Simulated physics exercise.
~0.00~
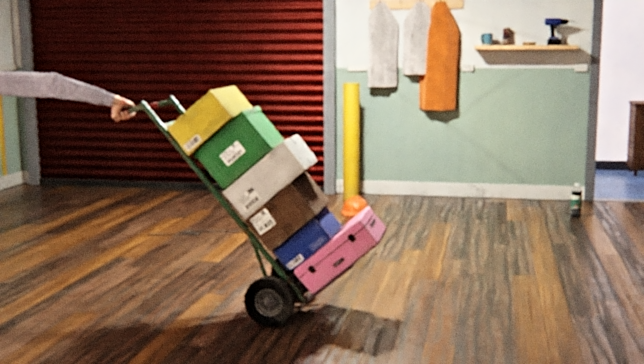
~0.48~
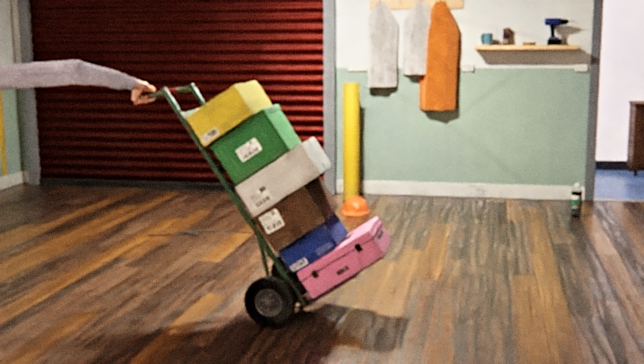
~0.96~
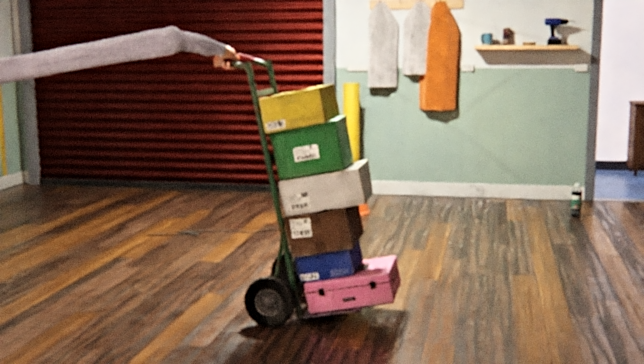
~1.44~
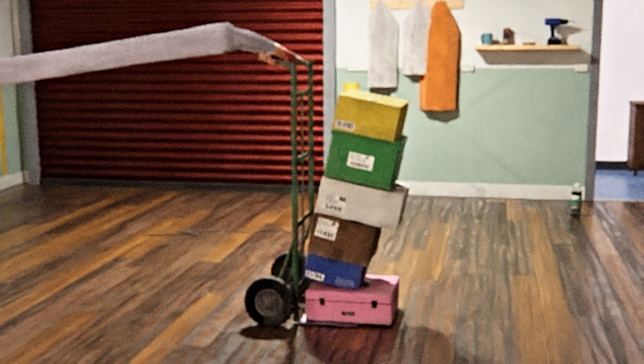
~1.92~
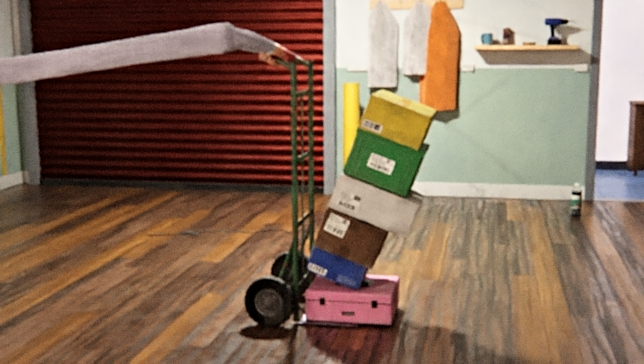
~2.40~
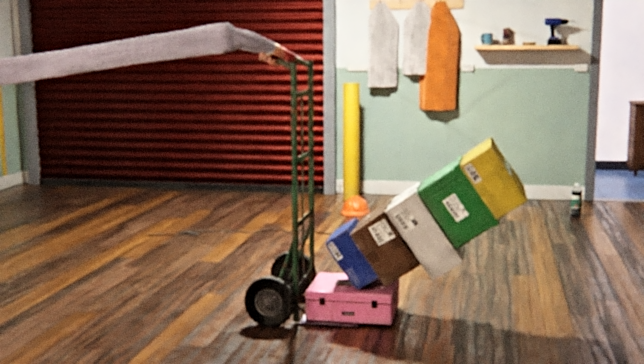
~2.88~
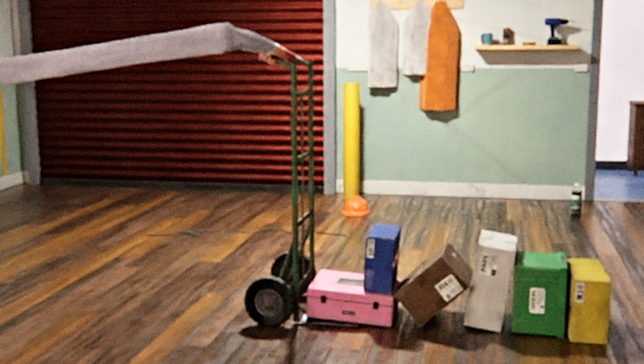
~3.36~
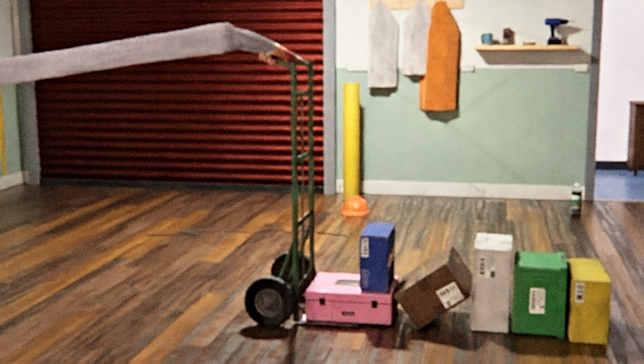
An arm tips the hand truck upright, and the boxes above the pink toolbox topple right.
